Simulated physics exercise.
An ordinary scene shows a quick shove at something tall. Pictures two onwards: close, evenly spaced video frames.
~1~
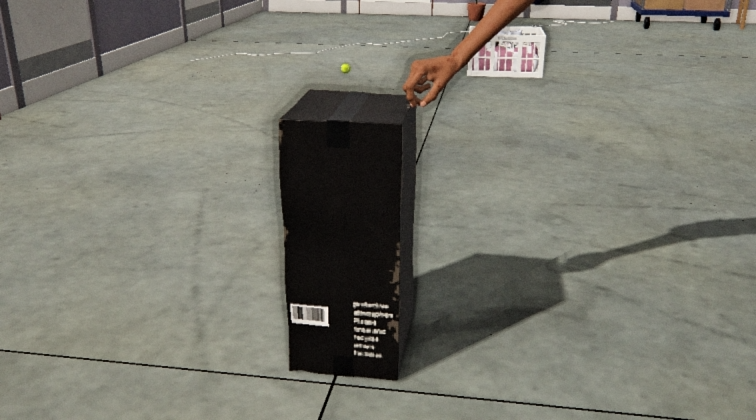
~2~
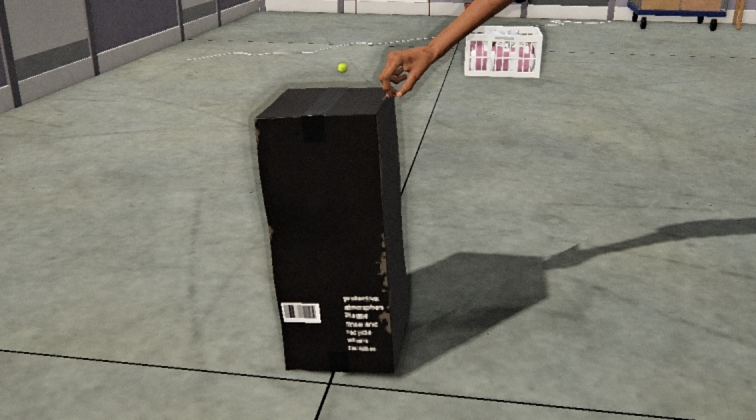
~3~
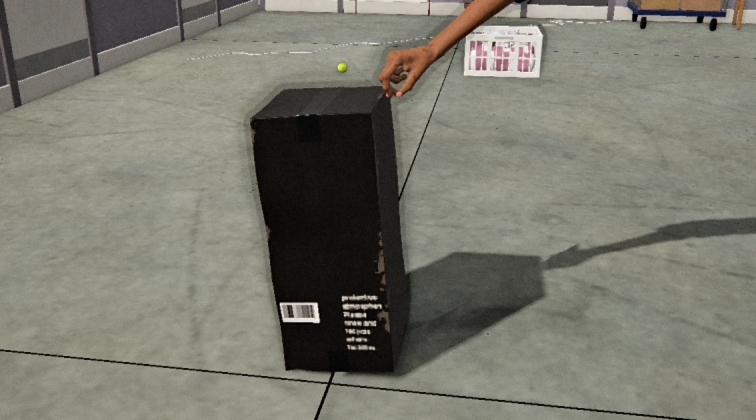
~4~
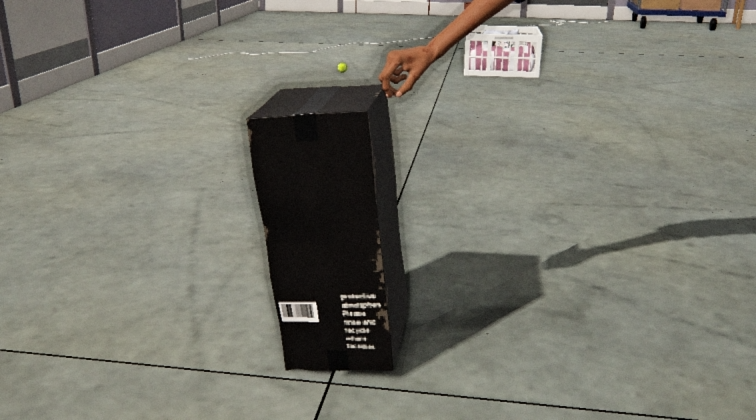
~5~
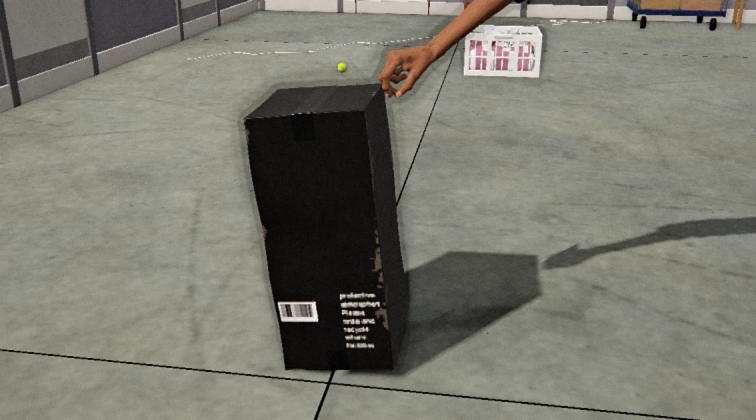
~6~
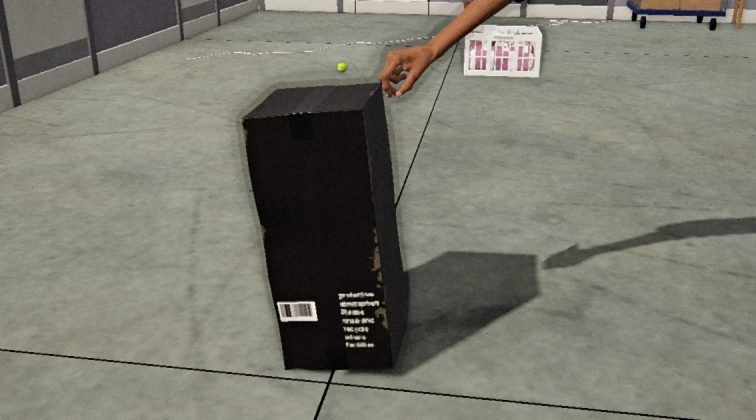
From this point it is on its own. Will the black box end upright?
Most likely it is going to stabilize here.
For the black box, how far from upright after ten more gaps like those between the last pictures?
The tilt from upright would be 2°.
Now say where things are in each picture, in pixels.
In the first picture, black box (353, 234) upright.
In the second picture, black box (340, 229) 4° off upright.
In the third picture, black box (338, 229) 5° off upright.
In the fourth picture, black box (336, 228) 6° off upright.
In the fifth picture, black box (335, 227) 6° off upright.
In the sixth picture, black box (333, 227) 7° off upright.
Then, 0.20 s past the last view, black box 2° off upright near (344, 231).
Then, 0.42 s past the last view, black box 3° off upright near (356, 231).
Then, 0.64 s past the last view, black box upright near (348, 232).
Finally, the black box settles on its feet, near (349, 233).
